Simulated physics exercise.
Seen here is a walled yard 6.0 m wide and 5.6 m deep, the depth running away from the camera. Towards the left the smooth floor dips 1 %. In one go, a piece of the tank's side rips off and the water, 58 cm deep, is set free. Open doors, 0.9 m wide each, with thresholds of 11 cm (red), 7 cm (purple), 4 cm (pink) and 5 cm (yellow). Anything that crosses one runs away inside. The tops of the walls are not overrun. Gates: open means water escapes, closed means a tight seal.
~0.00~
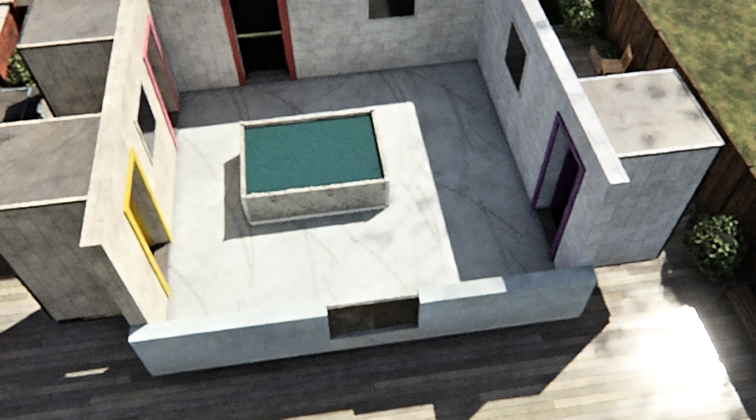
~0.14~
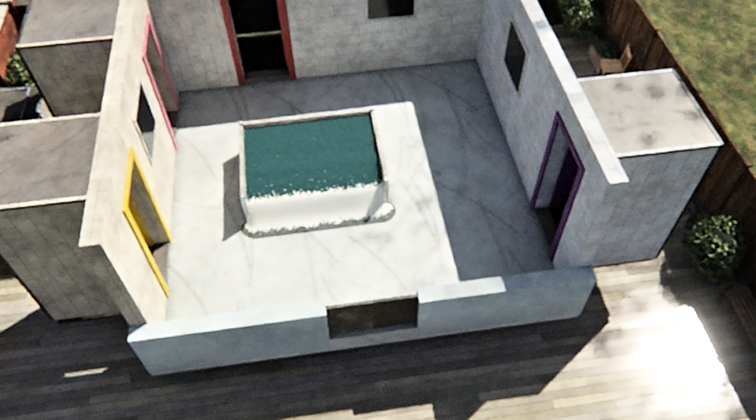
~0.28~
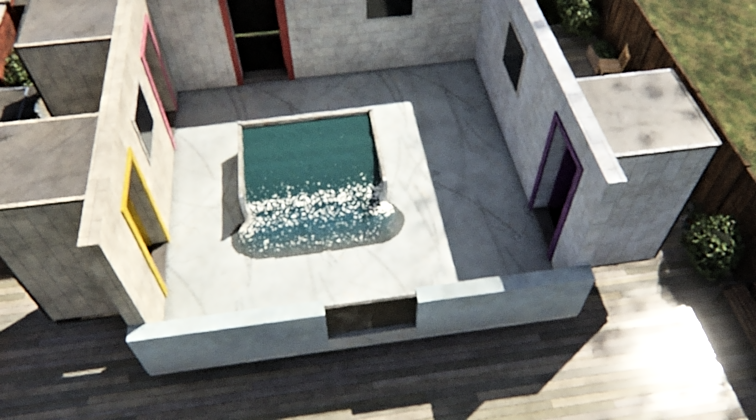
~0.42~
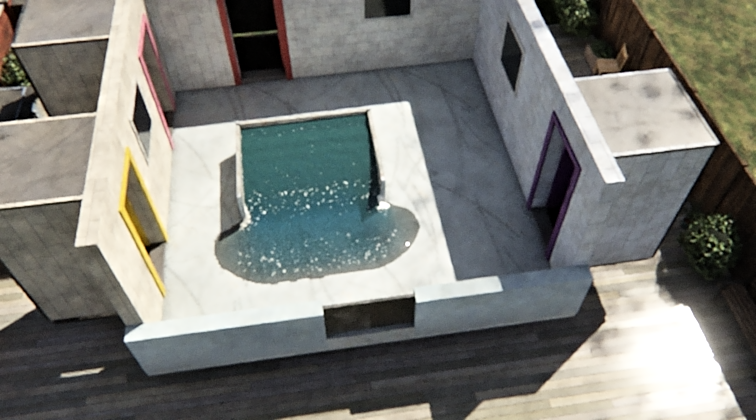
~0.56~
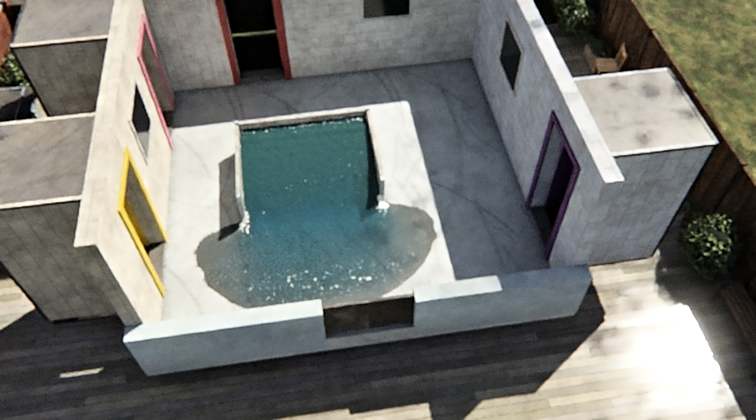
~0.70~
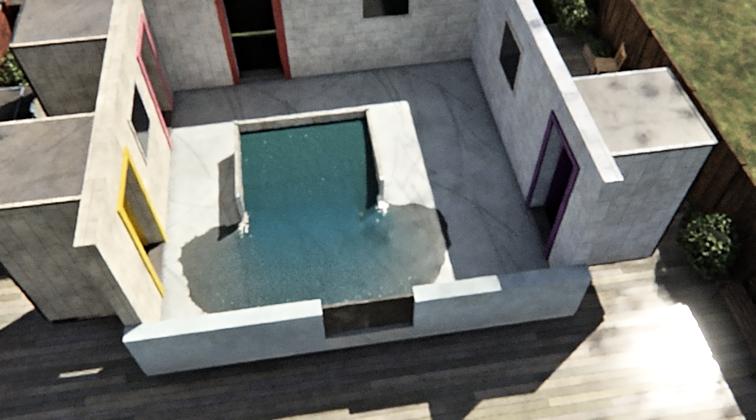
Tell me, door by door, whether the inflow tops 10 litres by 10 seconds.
One by one: At the red door the inflow will remain within the limit; at the purple door the inflow will break the limit; at the pink door the inflow will break the limit; at the yellow door the inflow will break the limit.
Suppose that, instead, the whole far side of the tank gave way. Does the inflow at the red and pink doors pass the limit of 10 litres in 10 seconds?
Red: Exceeding the limit; pink: Exceeding the limit.
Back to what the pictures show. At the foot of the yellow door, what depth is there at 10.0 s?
The depth comes to around 6.0 centimetres.
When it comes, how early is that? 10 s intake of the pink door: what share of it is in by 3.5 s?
Roughly 0%.
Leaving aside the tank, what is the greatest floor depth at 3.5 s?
I'd put it at close to 25 cm.
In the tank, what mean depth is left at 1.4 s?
I'd put the mean depth near 26 centimetres.
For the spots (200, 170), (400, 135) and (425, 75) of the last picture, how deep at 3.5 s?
Depth readings in turn - 5, 0, 0 cm.
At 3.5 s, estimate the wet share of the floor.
About 55 per cent.
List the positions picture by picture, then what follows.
In the first picture, the tank at (312, 154) is whole and still, 58 cm deep.
In the second picture, the front is at (392, 207), 1.2 m from the gap at (317, 204); 0.6 m2 of floor is under water; 58 cm left at the back of the tank.
In the third picture, water pours out at (316, 206) and has run 1.4 m, to (240, 247); typically 11 cm deep outside, 58 cm at the tank's back.
In the fourth picture, water pours out at (314, 206) and has run 1.7 m, to (227, 264); typically 9 cm deep outside, 55 cm at the tank's back.
In the fifth picture, water pours out at (314, 206) and has run 2.0 m, to (215, 281); typically 8 cm deep outside, 48 cm at the tank's back.
In the sixth picture, the front is at a hidden place, 2.4 m from the gap at (313, 206); 6.7 m2 of floor is under water; 50 cm left at the back of the tank.
After 1.4 s water covers 30 % of the floor and is deepest (40 cm) near (309, 327); red door not reached, purple door not reached, pink door not reached, yellow door 3 cm at the sill, 0 L in.
After 2.2 s water covers 35 % of the floor and is deepest (44 cm) near (160, 348); red door not reached, purple door not reached, pink door not reached, yellow door 9 cm at the sill, 0 L in.
After 3.5 s water covers 55 % of the floor and is deepest (25 cm) near (160, 348); red door not reached, purple door 16 cm at the sill, 31 L in, pink door 2 cm at the sill, 0 L in, yellow door 14 cm at the sill, 36 L in.
After 6.0 s water covers 95 % of the floor and is deepest (16 cm) near (173, 117); red door 8 cm at the sill, 0 L in, purple door 8 cm at the sill, 73 L in, pink door 8 cm at the sill, 2 L in, yellow door 11 cm at the sill, 106 L in.
After 10.0 s water covers 100 % of the floor and is deepest (10 cm) near (267, 87); red door 9 cm at the sill, 0 L in, purple door 3 cm at the sill, 75 L in, pink door 8 cm at the sill, 49 L in, yellow door 6 cm at the sill, 133 L in.
